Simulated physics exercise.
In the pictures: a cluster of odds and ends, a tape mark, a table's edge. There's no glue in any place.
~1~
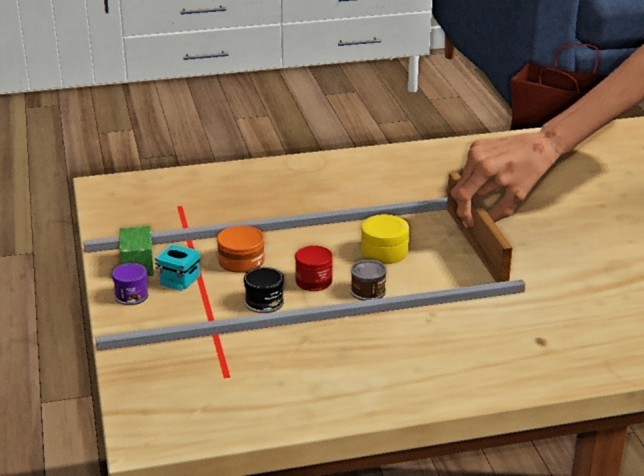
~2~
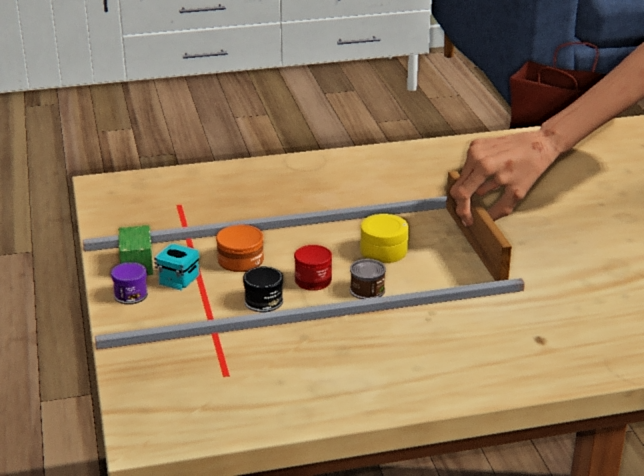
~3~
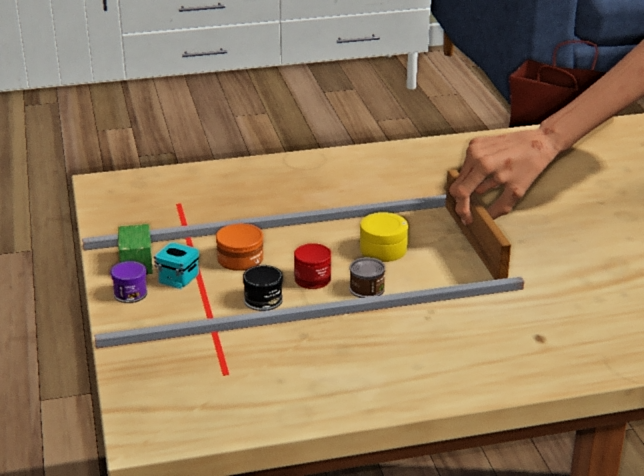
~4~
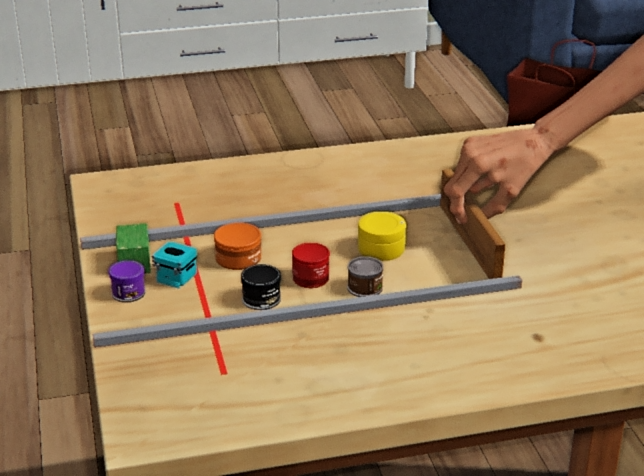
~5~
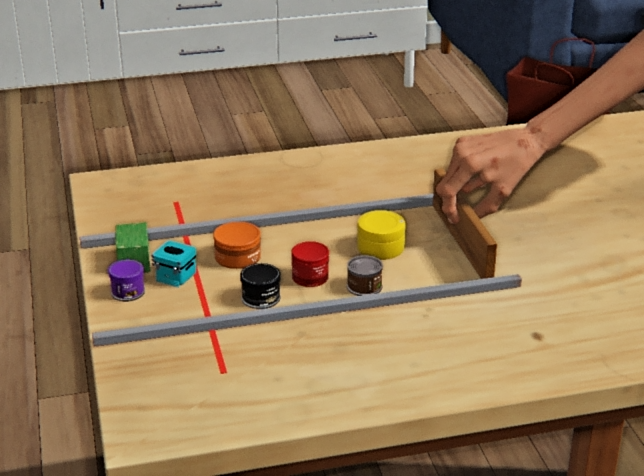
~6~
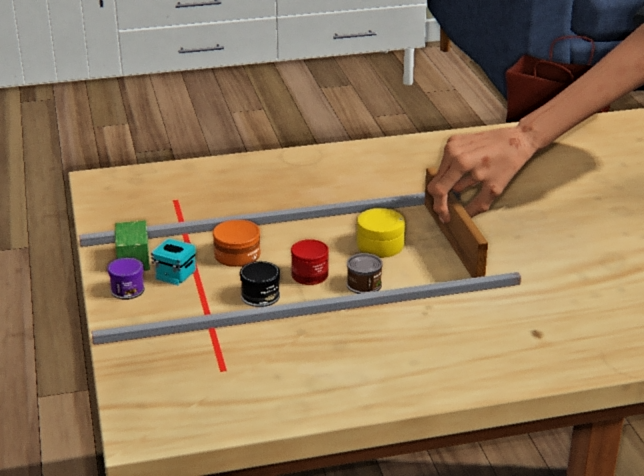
A hand slides a wooden board slightly left between two rails toward several small containers.
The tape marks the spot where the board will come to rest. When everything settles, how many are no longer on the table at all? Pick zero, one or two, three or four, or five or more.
Zero are off the table.
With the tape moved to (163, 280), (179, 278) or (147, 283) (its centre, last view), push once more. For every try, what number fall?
Going through them in order, you'd see 1, 0 and 1.
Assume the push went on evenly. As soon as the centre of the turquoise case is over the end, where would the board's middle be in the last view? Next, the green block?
When the turquoise case crosses, the middle is near (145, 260); when the green block crosses, near (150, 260).
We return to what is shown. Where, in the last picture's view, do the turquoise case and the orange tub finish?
(135, 272), and the other (165, 237).
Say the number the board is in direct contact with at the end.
It's touching 4 at the end.
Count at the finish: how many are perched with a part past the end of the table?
Tally: 0.
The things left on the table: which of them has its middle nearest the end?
The one is the purple pot.
Early on, none off yet; purple pot at rest near (126, 279); green block at rest near (132, 246); turquoise case at rest near (175, 262).
Finally, the number that fall off is zero.
